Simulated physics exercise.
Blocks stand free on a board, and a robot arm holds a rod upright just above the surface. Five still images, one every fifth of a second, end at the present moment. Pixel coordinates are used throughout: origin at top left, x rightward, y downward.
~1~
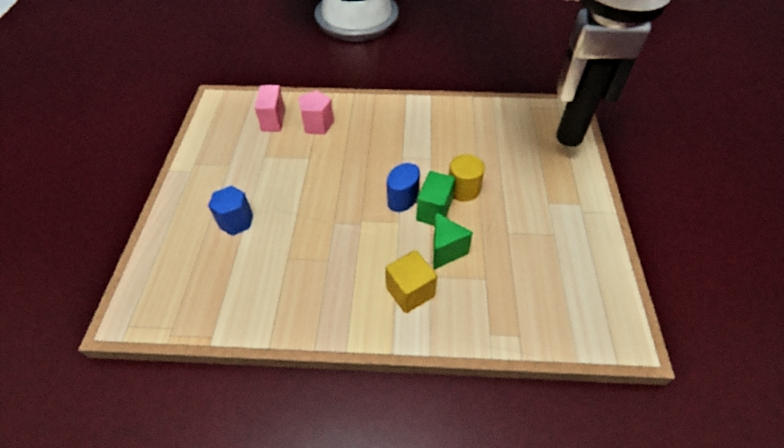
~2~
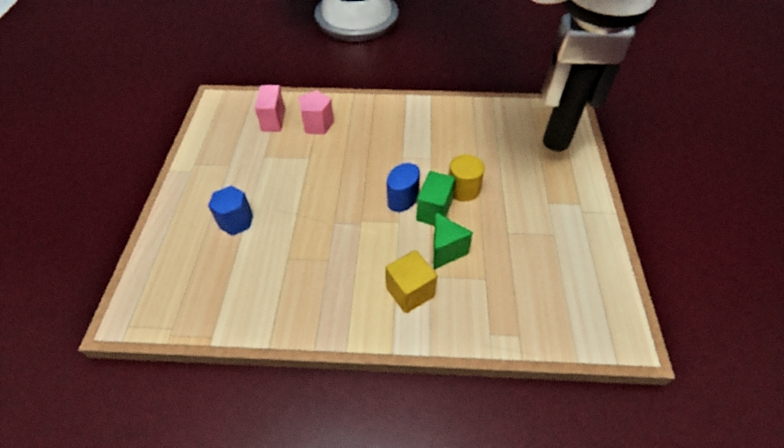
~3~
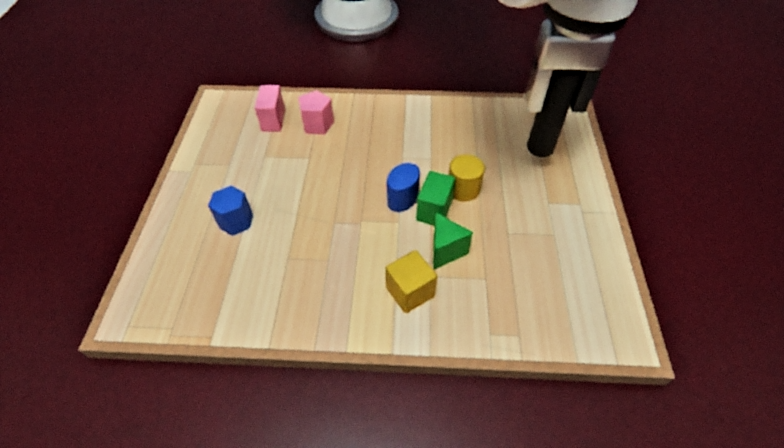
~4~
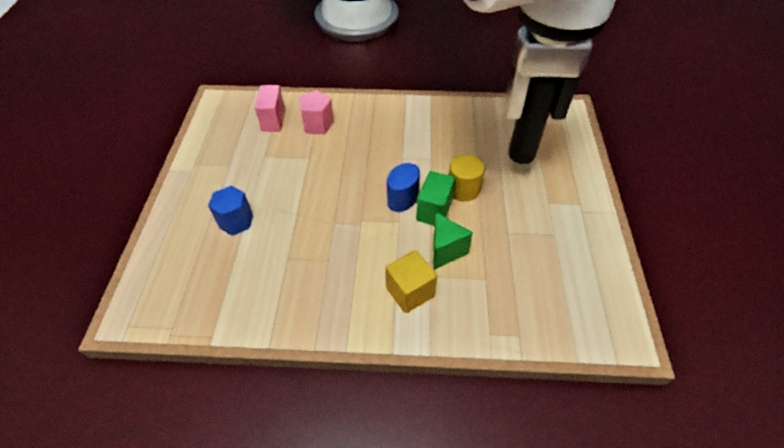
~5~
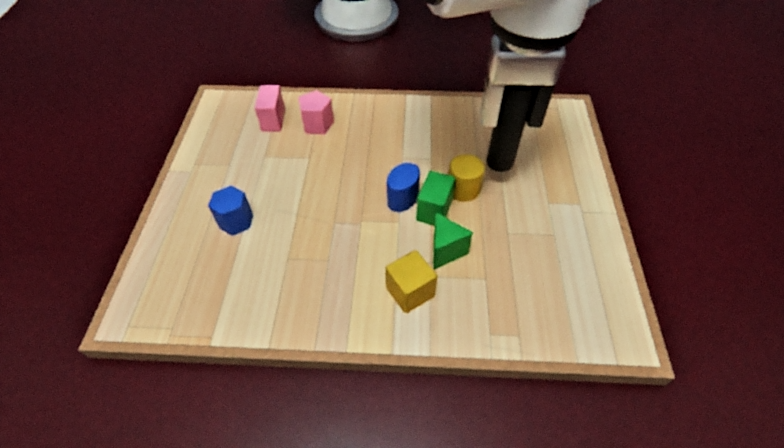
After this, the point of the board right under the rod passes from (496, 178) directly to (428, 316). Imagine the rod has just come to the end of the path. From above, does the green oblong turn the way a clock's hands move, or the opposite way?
Twists anticlockwise.
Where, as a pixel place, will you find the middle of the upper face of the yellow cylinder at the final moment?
Around (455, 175).
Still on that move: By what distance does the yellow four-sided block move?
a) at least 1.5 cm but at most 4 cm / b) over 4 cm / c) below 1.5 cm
a - at least 1.5 cm but at most 4 cm.
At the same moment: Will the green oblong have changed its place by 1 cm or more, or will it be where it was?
The block you're asking about gets moved.
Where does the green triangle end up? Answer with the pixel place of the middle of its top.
Its top face will be centred at roughly (414, 254).
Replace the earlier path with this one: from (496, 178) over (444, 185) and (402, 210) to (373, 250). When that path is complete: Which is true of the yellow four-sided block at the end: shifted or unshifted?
That block is going to get moved.
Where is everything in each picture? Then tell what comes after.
In the first frame, lower end of the rod at (569, 139), tops of blocks, yellow four-sided block at (411, 271), green oblong at (437, 187), green triangle at (449, 231), yellow cylinder at (467, 166).
In the second frame, rod at (556, 144), blocks as before.
In the third frame, rod at (540, 149), blocks as before.
In the fourth frame, rod at (521, 156), blocks as before.
In the fifth frame, rod at (500, 163), yellow four-sided block at (411, 271), green oblong at (437, 187), green triangle at (449, 231), yellow cylinder at (467, 166).
The first path, step by step. One third of the way, rod at (478, 204); green oblong at (424, 188), turned 25° anticlockwise; yellow cylinder at (455, 175).
Two thirds of the way, rod at (455, 250); yellow four-sided block at (403, 272), turned 25° anticlockwise; green oblong at (424, 188), turned 25° anticlockwise; green triangle at (427, 249), turned 55° clockwise; yellow cylinder at (455, 175).
At the end, rod at (429, 304); yellow four-sided block at (389, 286), turned 20° clockwise; green oblong at (424, 188), turned 25° anticlockwise; green triangle at (414, 254), turned 75° clockwise; yellow cylinder at (455, 175).
